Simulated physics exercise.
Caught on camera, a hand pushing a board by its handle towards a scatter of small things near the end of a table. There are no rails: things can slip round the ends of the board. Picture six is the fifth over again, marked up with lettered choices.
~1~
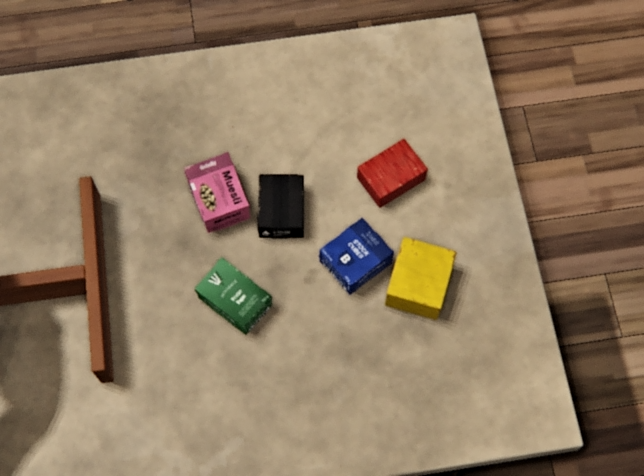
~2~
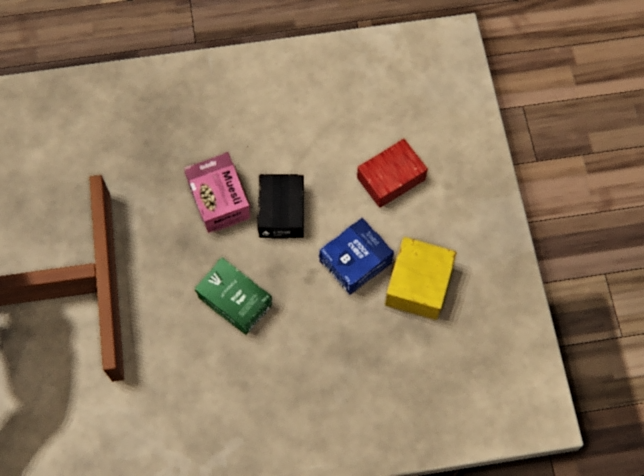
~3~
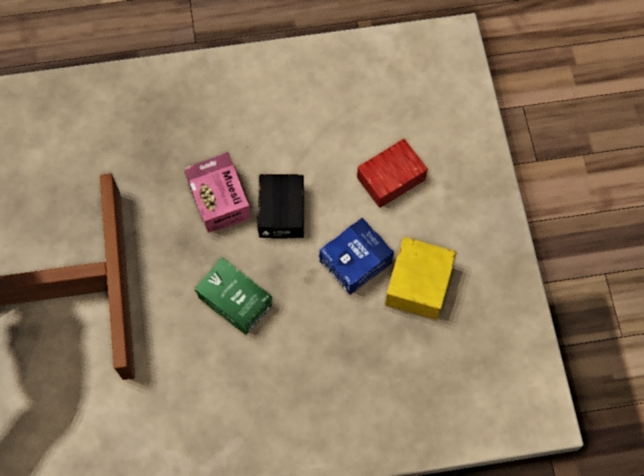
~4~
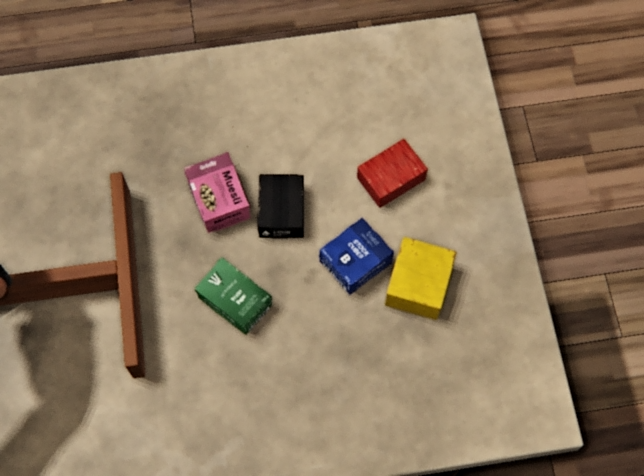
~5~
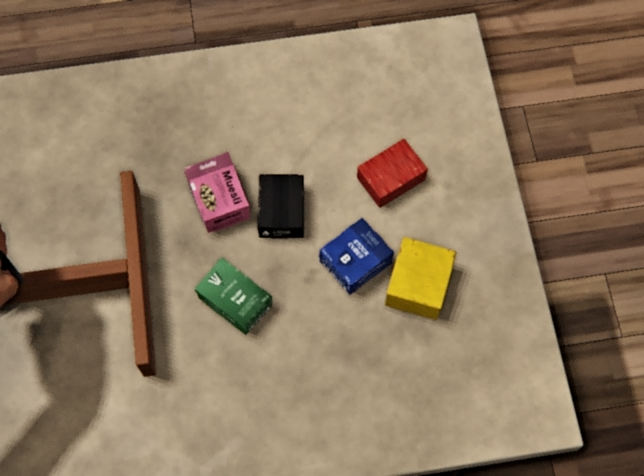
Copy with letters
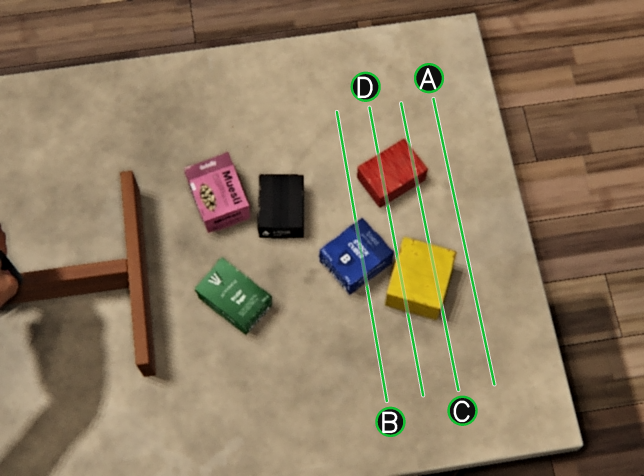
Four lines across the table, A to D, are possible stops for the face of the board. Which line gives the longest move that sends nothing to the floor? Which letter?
It can go as far as D.
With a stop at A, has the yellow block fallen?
Yes.
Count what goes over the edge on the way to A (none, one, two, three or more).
By then, three or more.
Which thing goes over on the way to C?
The red block goes over.
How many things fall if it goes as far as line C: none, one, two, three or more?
By then, one.
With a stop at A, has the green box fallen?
By then, no.
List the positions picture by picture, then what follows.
Black box (281, 206); yellow block (420, 278); pink packet (218, 193), in the first picture.
Board (102, 269); blue packet (356, 256), in the second picture.
Board (113, 267); green box (234, 296), in the third picture.
Board (124, 265); yellow block (420, 278), in the fourth picture.
Board (134, 264); blue packet (356, 256); red block (392, 174); green box (234, 296), in the fifth picture.
On the marked copy, A at (462, 234); B at (361, 248); C at (428, 239); D at (395, 243).
With D. Early on, board (229, 250); pink packet (253, 188); green box (270, 298).
Further on, board (323, 237); red block (440, 173); yellow block (438, 282).
At the end, board (392, 227); red block (504, 163); yellow block (481, 285); nothing has fallen.
As for the rest, A drops the red block, black box, yellow block and blue packet; B is safe but short; C drops the red block.
